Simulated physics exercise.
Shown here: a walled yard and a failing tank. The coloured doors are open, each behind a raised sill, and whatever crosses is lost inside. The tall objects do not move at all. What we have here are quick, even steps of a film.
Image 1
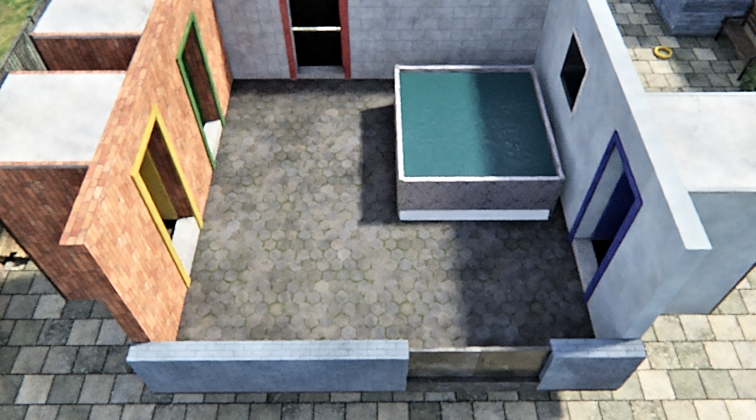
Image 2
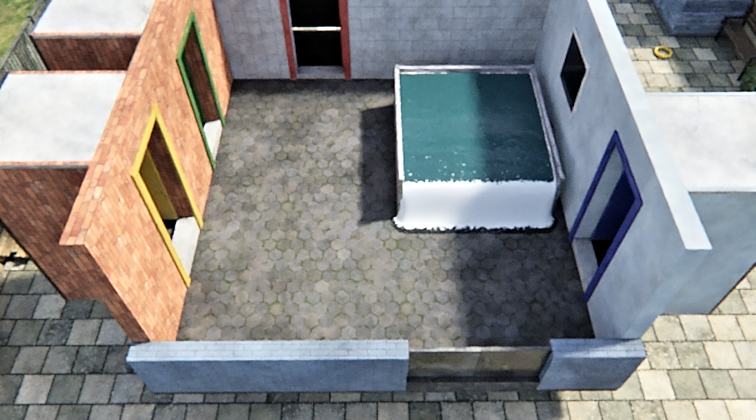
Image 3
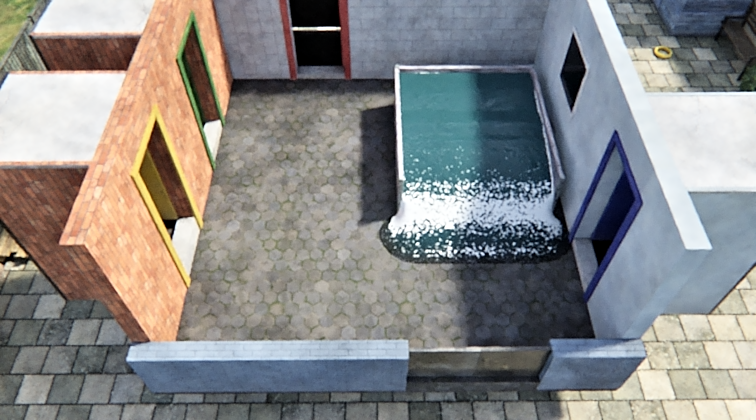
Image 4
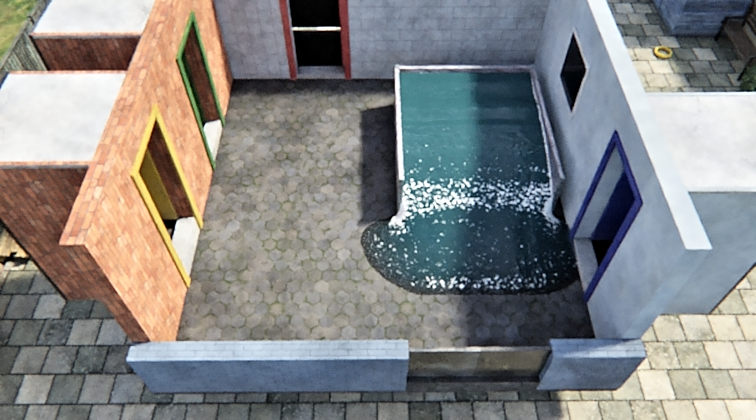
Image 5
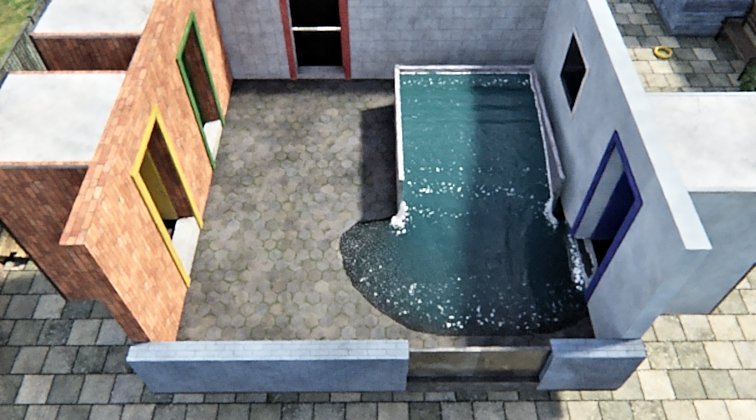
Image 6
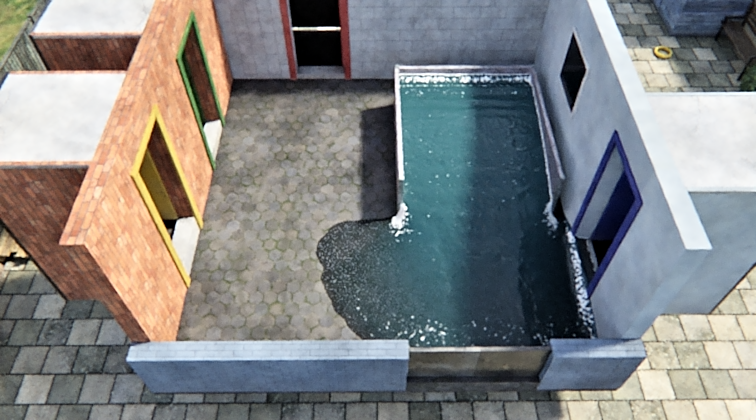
A tank of water in a walled yard bursts open and water spreads across the paving.
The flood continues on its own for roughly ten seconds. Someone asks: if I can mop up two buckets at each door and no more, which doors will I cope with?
The green door: You will cope; the yellow door: You will cope; the red door: Too much for you; the blue door: Too much for you.
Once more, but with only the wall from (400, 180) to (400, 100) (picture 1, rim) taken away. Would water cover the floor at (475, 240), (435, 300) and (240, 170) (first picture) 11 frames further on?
In turn: Not flooded, free of water, flooded.
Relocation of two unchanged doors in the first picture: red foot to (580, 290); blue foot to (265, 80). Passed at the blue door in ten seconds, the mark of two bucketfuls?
The blue door exceeds it.
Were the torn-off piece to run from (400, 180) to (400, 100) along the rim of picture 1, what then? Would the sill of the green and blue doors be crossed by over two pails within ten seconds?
Looks like the green door tops the limit but the blue door tops the limit.
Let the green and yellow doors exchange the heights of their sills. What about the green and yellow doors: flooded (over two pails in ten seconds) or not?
My answer: At green the door misses the threshold, at yellow the door breaks the threshold.
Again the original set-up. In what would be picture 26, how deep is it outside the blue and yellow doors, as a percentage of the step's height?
Near 200 and 90 per cent, in that order.
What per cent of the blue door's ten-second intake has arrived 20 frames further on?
Around 75 %.
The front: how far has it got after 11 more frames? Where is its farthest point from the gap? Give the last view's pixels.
I'd say near (171, 366).
A moment on, water covers 35 % of the floor; the green door not reached, the yellow door not reached, the red door not reached, the blue door under two buckets in.
Next, water covers 45 % of the floor; the green door not reached, the yellow door not reached, the red door not reached, the blue door over two buckets in.
Then, water covers 65 % of the floor; the green door wet at the sill, nothing in, the yellow door wet at the sill, nothing in, the red door not reached, the blue door far over two buckets in.
Later, water covers 95 % of the floor; the green door wet at the sill, nothing in, the yellow door wet at the sill, nothing in, the red door over two buckets in, the blue door far over two buckets in.
In the end, water covers 100 % of the floor; the green door wet at the sill, nothing in, the yellow door wet at the sill, nothing in, the red door far over two buckets in, the blue door far over two buckets in.
